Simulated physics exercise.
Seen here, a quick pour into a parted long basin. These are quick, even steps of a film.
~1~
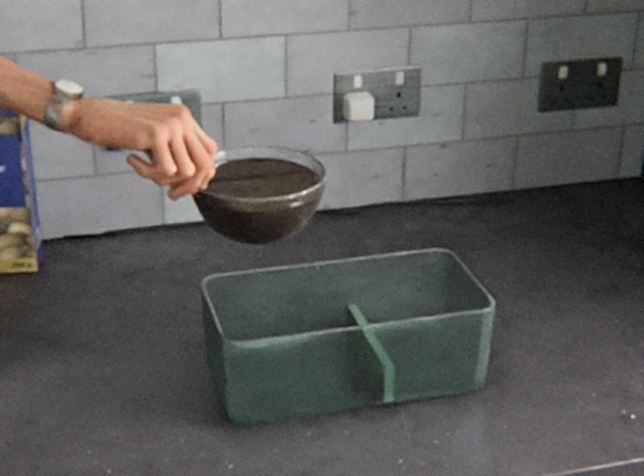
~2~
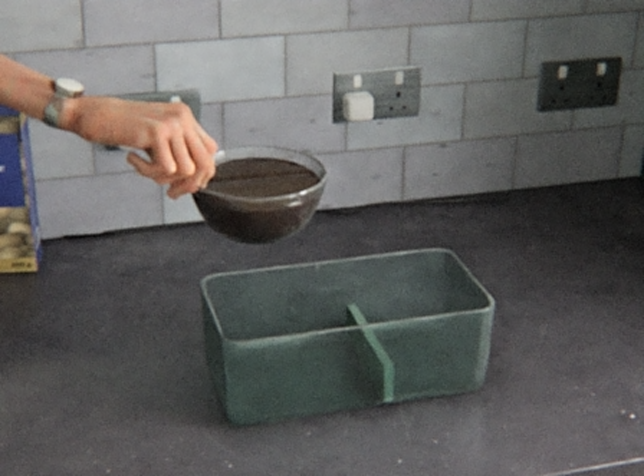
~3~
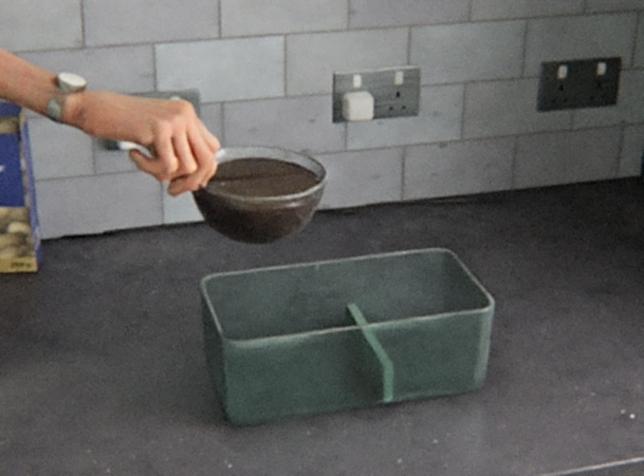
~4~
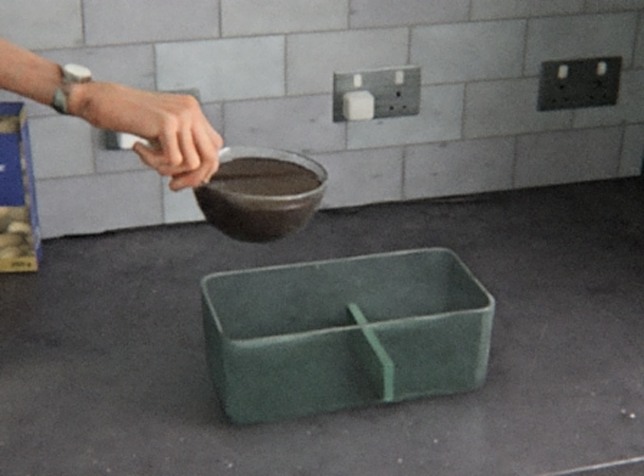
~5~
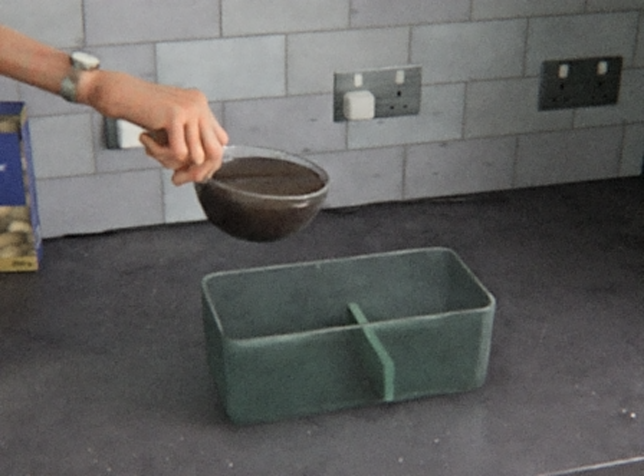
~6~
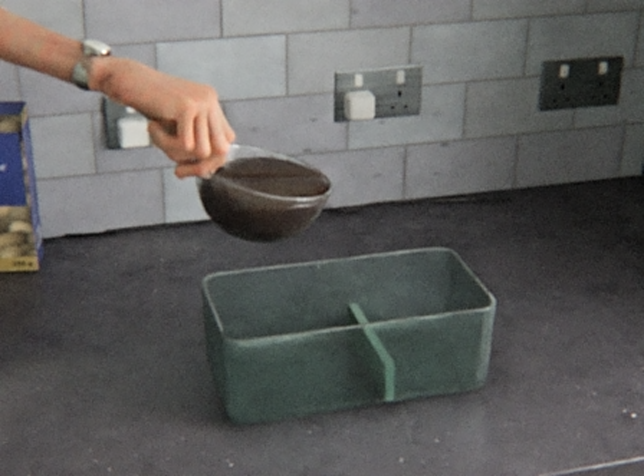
A hand slowly tilts a glass bowl of dark coffee rightward above a divided green container.
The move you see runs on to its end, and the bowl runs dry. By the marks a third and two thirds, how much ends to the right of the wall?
It comes to from a third to two thirds.
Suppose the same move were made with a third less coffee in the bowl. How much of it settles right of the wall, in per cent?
Some 20 per cent.
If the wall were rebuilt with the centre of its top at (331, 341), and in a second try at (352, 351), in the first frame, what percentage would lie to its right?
About 85 and 65 per cent.
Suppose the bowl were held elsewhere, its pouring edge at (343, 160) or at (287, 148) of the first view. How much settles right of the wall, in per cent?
First some 70, then 5 per cent.
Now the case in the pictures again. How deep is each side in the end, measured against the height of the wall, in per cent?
Left: 30 %. Right: 30 %.
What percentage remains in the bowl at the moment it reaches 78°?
It comes to 30 per cent or so.
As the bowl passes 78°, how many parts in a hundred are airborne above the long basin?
Near 40 %.
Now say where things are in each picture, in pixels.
In the first picture, it leans 0°; its right rim is at (323, 167); the coffee meets the walls at (192, 186) and (319, 173); the long basin's rim runs from (212, 311) to (473, 278); the wall's top is at (369, 335).
In the second picture, it leans 1°; its right rim is at (323, 167); the coffee meets the walls at (192, 185) and (319, 173).
In the third picture, it leans 2°; its right rim is at (323, 169); the coffee meets the walls at (192, 184) and (319, 174).
In the fourth picture, it leans 5°; its right rim is at (325, 172); the coffee meets the walls at (194, 182) and (320, 175).
In the fifth picture, it leans 9°; its right rim is at (327, 176); the coffee meets the walls at (197, 181) and (322, 175).
In the sixth picture, it leans 14°; its right rim is at (328, 181); the coffee meets the walls at (199, 181) and (325, 176).
A moment on, the bowl is tipped on its side and 30 per cent is still to pour, 7 is left of the wall and 21 right of it.
Next, the bowl is tipped right over and 0 per cent is still to pour, 52 is left of the wall and 44 right of it.
Then the bowl is tipped right over and 0 per cent is still to pour, 54 is left of the wall and 44 right of it.
Later the bowl is tipped right over and 0 per cent is still to pour, 54 is left of the wall and 44 right of it.
At rest 54 per cent lies left of the wall, 44 right of it and 2 outside.
